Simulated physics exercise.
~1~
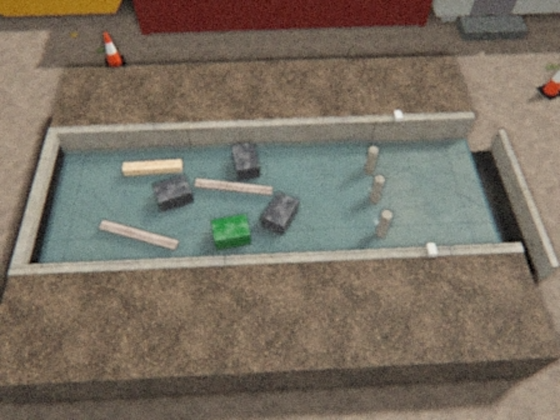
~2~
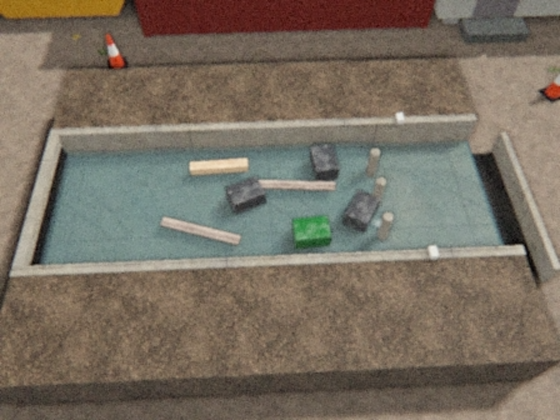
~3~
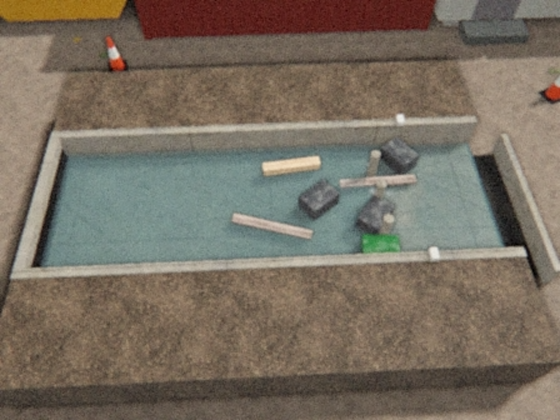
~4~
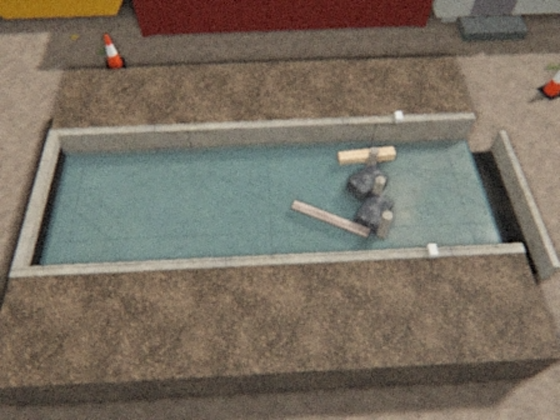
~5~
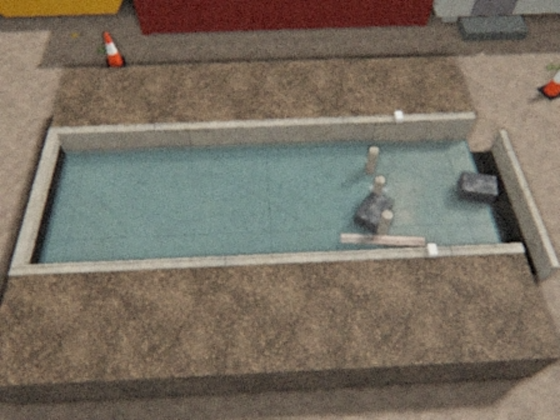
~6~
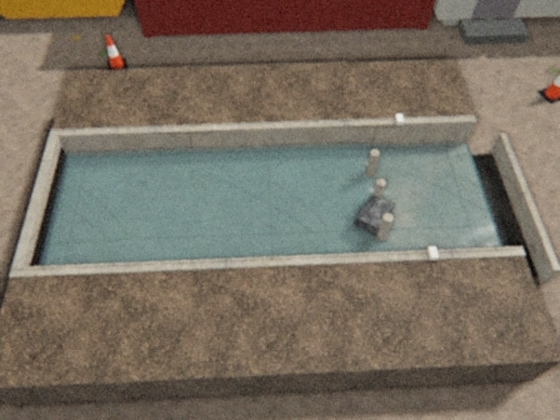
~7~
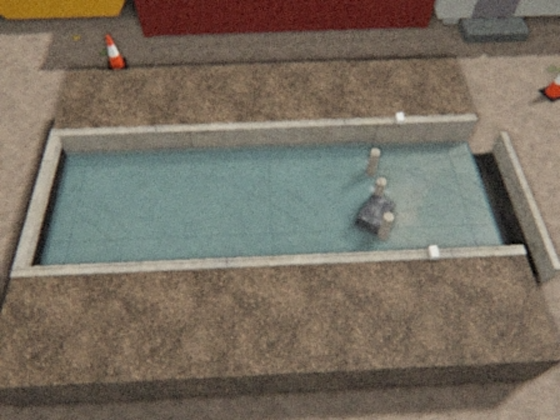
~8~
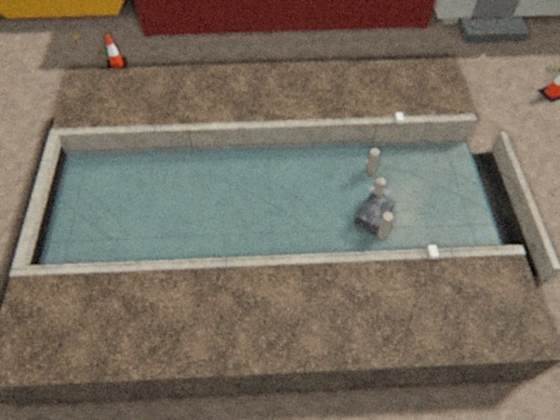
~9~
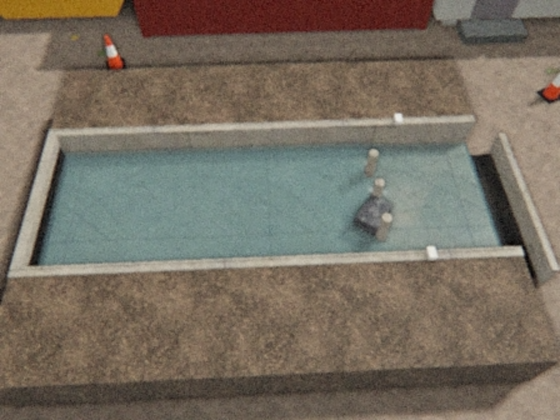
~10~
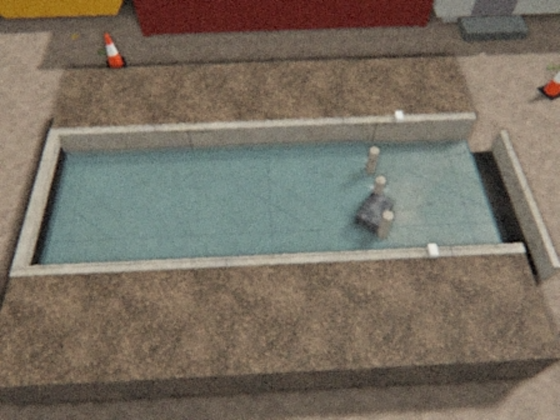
Green crate, dark blocks and wooden planks drifting right along a water-filled ditch and out, leaving one dark block against the posts.
